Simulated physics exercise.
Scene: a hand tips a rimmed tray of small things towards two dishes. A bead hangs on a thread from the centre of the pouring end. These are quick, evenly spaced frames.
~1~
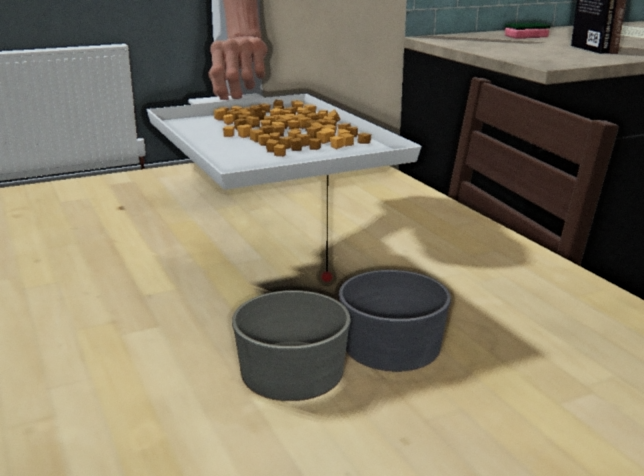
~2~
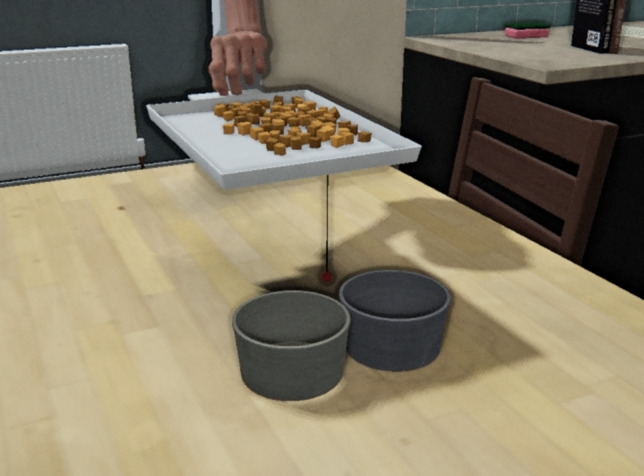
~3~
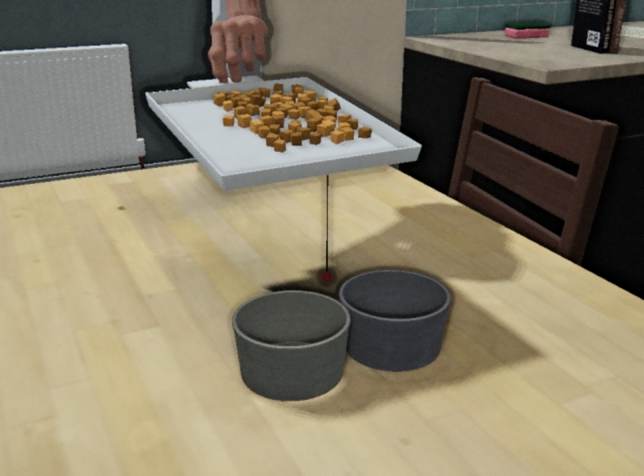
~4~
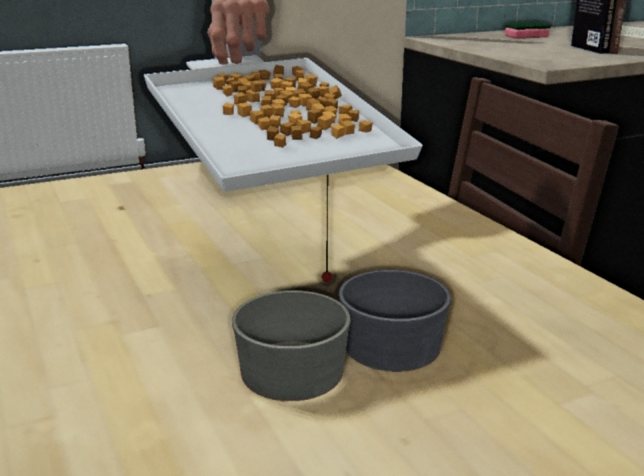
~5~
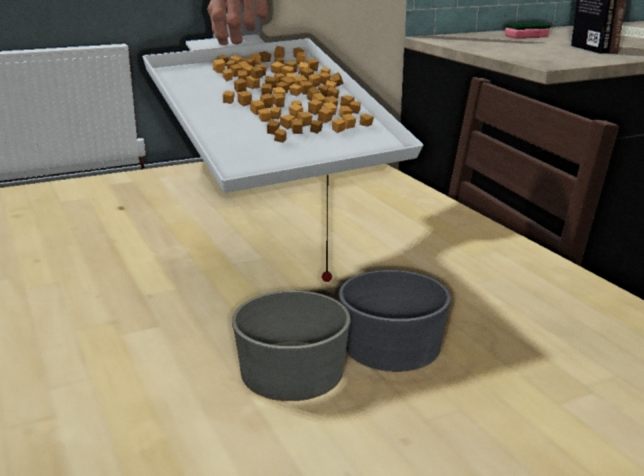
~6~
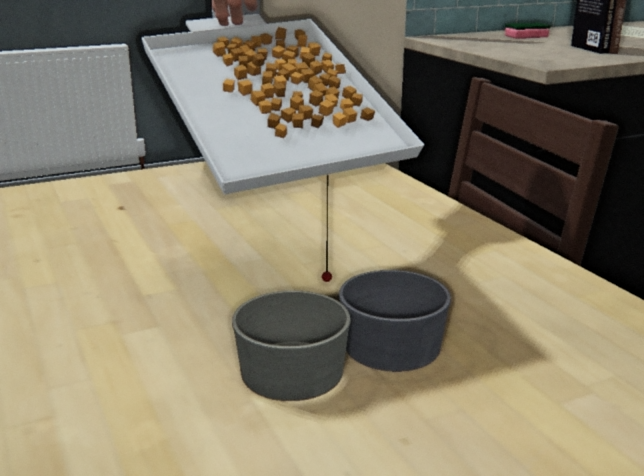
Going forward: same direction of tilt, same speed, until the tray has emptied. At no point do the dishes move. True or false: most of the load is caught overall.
True.
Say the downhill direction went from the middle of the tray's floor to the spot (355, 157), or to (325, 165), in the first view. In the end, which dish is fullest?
Note: Place 1, the dish at the right; place 2, the dish at the right.
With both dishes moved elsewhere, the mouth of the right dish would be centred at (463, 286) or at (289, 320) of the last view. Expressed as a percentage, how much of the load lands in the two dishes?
About 40 per cent, then about 50 per cent.
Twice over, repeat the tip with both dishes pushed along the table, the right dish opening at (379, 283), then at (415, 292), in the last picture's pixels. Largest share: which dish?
Well, first the one further left, then the one further left.
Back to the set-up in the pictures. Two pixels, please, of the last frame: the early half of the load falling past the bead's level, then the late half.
(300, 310), then (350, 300).
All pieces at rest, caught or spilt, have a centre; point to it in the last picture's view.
The centre comes to rest close to (311, 373).
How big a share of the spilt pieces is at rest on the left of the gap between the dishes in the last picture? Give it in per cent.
It comes to about 30 percent.
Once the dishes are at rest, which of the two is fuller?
The one in question is the left-side one.
Shortly afterwards, tray tipped steeply; the whole lot on the tray.
Next, tray tipped right over; the bulk on the tray; a little in the left dish; a little outside both; only a few in the air.
Some moments later, tray tipped past a quarter turn; near half in the left dish; near a quarter in the right dish; near a third outside both.
In the end, tray tipped past a quarter turn; near half in the left dish; near a quarter in the right dish; near a third outside both.
